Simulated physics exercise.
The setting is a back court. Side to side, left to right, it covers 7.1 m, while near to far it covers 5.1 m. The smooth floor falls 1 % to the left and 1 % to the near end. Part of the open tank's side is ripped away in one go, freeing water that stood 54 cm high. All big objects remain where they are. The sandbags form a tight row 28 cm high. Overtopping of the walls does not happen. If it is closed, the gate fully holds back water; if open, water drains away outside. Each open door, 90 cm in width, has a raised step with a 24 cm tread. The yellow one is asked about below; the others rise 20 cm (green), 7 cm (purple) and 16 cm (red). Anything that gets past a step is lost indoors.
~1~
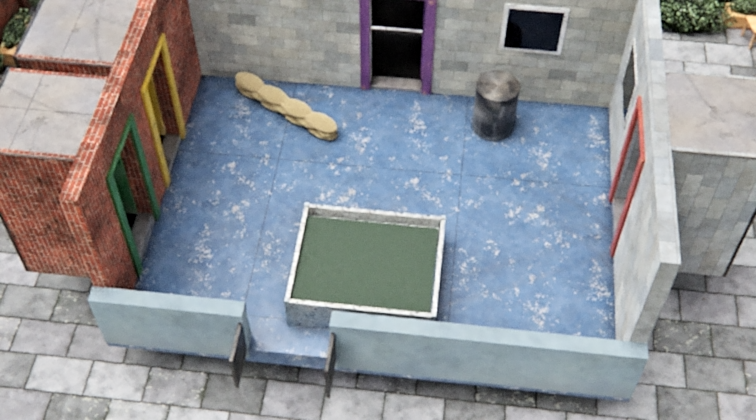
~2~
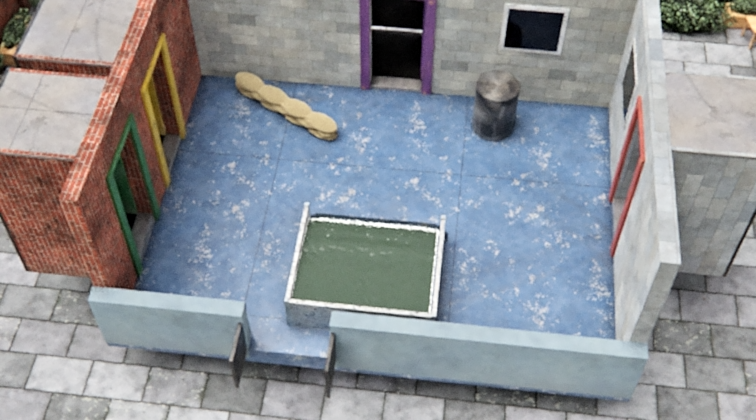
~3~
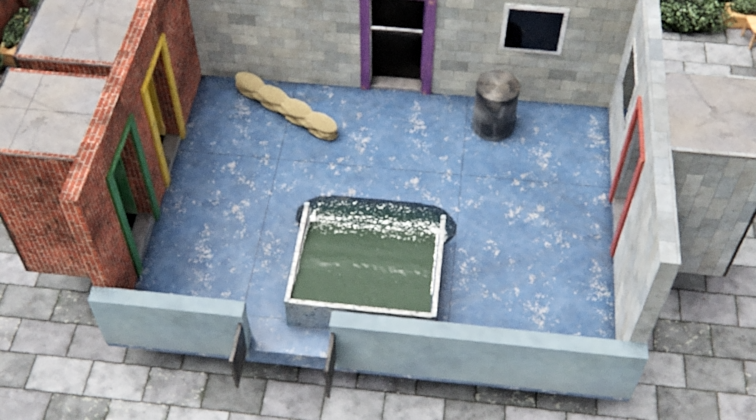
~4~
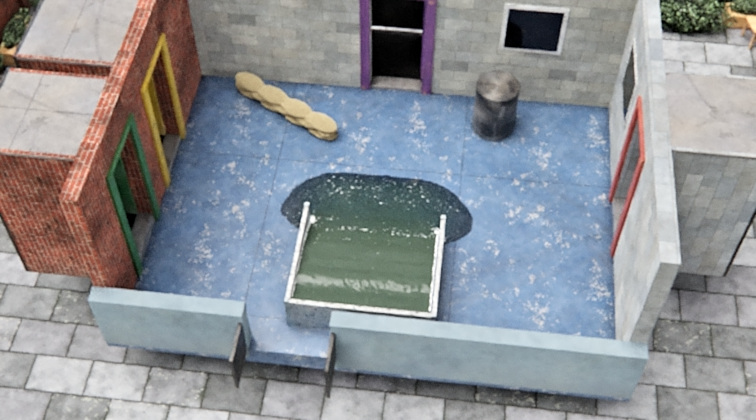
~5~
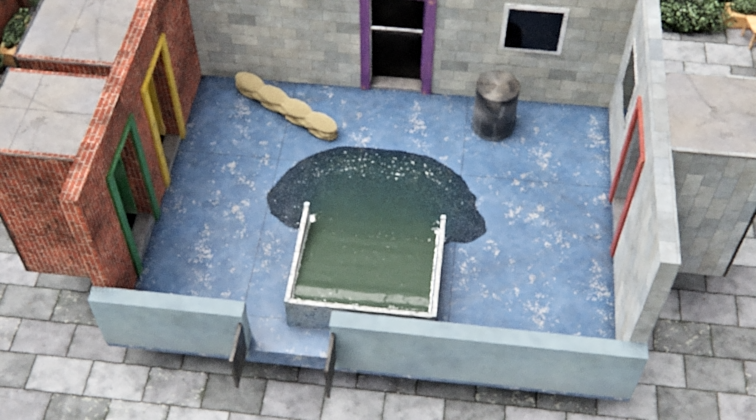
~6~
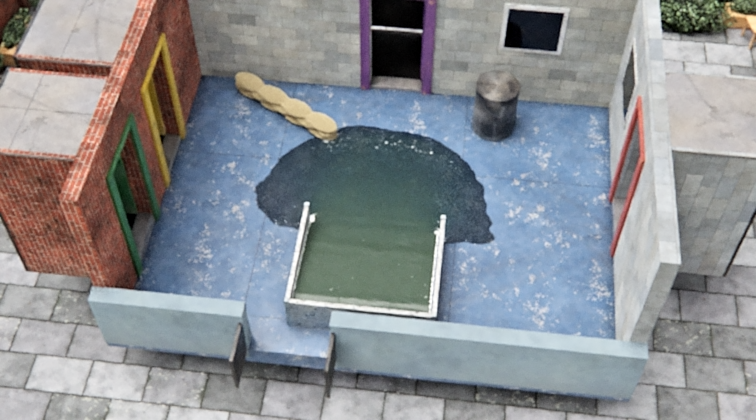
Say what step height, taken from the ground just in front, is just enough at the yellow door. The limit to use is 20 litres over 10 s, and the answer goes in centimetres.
I would put it at 6 cm.
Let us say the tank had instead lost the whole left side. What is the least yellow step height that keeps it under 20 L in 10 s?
Minimum height: Approx. 12.5 cm.
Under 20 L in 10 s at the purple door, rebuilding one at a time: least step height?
At the purple door it takes roughly 22 centimetres.
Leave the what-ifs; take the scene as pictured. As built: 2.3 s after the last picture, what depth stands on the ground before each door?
In cm: Green 0, purple 20, red 0, yellow 5.
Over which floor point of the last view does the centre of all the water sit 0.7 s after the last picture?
Around (374, 219).
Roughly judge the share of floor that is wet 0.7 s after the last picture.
Some 35 per cent of it.
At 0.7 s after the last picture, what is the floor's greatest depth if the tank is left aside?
Close to 28 centimetres.
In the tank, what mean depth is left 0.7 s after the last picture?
25 cm, roughly.
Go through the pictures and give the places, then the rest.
Still water, 54 cm deep, in the open tank at (368, 261); the yellow door at (165, 117) is dry, in the first frame.
The front is at a hidden place, 0.3 m from the gap on the far side; 0.4 m2 of floor is wet, 54 cm left at the back, in the second frame.
The gap is on the far side, the front 0.7 m out at (341, 200); the back of the open tank holds 54 cm, in the third frame.
The front is at (342, 176), 1.2 m from the gap on the far side; 2.6 m2 of floor is wet, 53 cm left at the back, in the fourth frame.
The front is at (343, 151), 1.7 m from the gap on the far side; 4.2 m2 of floor is wet, 46 cm left at the back, in the fifth frame.
The front is at (357, 130), 2.2 m from the gap on the far side; 5.6 m2 of floor is wet, 46 cm left at the back; 1.8 m in a straight line remain to the yellow door at (165, 117), in the sixth frame.
Then, 0.7 s after the last picture water covers 35 % of the floor, deepest (28 cm) near (333, 142); it has not reached the yellow door.
Then, 2.3 s after the last picture water covers 50 % of the floor, deepest (23 cm) near (605, 109); 5 cm at the yellow door, 0 litres in over its 12 cm step.
Then, 9.3 s after the last picture water covers 95 % of the floor, deepest (14 cm) near (124, 322); 4 cm at the yellow door, 0 litres in over its 12 cm step.
At the yellow door as built, the water peaked near 10 cm, 3.5 s after the last picture.
With a step of 5.5 cm, 27 litres would have come in within the 10 s; with 7.5 cm, 11 litres. So under 20 litres takes about 6 cm.
